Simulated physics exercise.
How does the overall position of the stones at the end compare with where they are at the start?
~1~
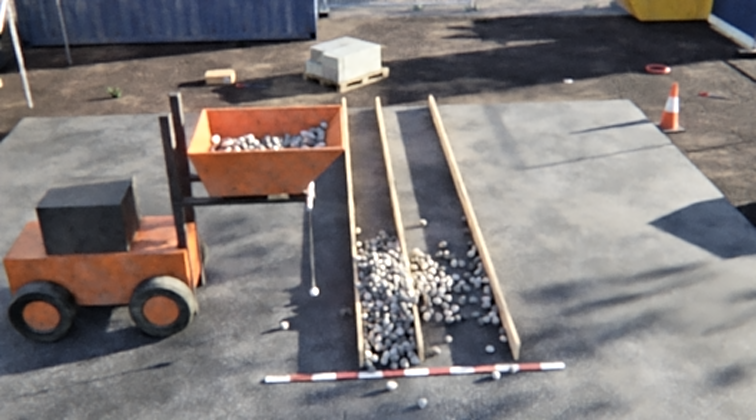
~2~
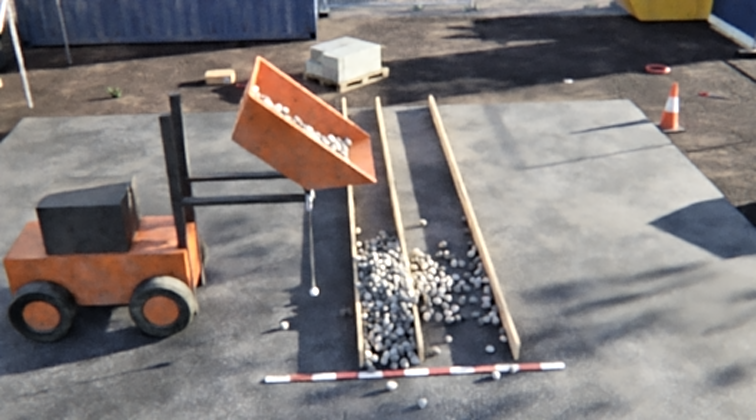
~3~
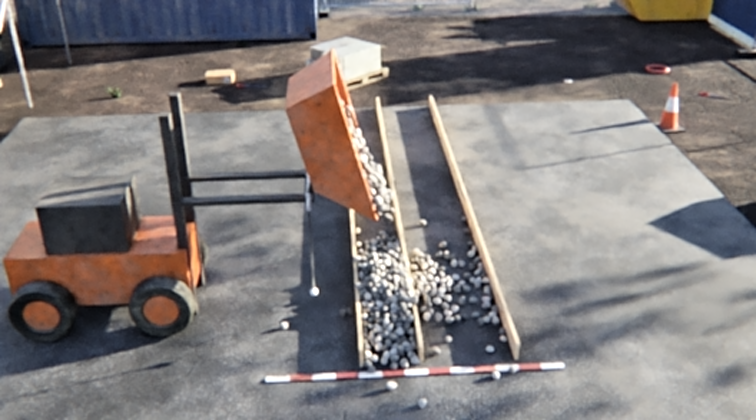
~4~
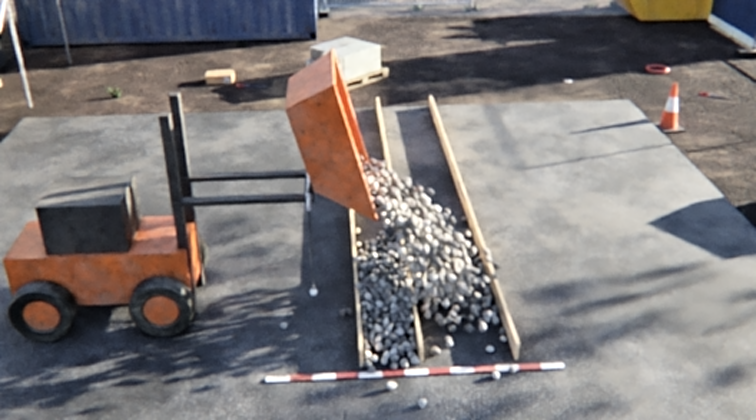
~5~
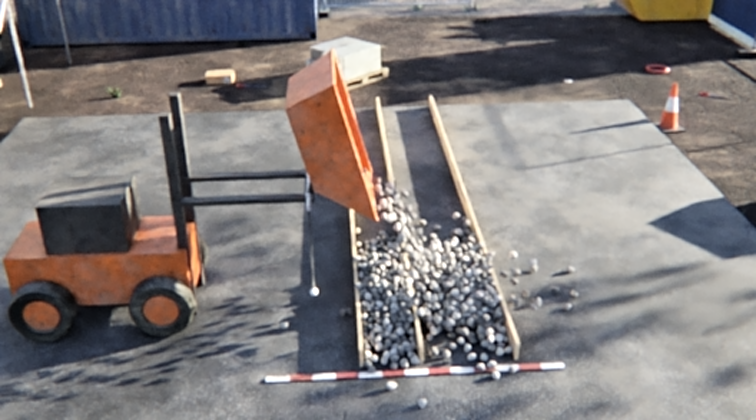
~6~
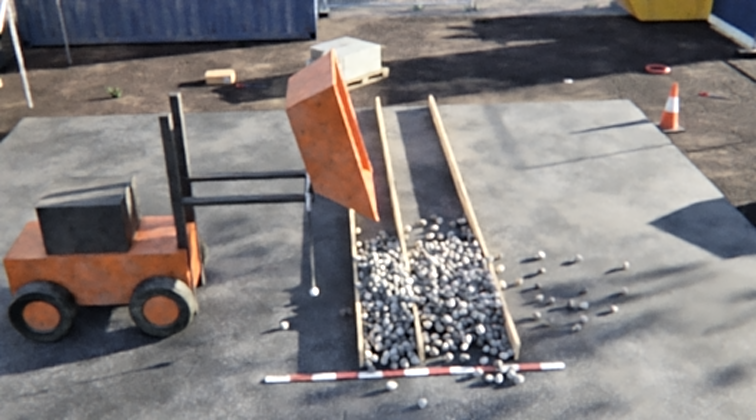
Taken together, the stones end up farther to the right and lower in view, because those that began in the raised skip now lie in the bays, with a few beyond the last board.
An orange forklift with black uprights stands at the left of a sunlit grey yard, seen from above, holding an orange skip of smooth grey stones. To its right, three wooden boards form two bays, where more stones already lie behind a red and white striped staff. The skip tips steeply to the right, and its stones begin sliding into the near bay. They then pour out in a stream, spilling over the middle board into the far bay. The skip ends empty and still tilted, with both bays covered and a few stones scattered beyond the last board.
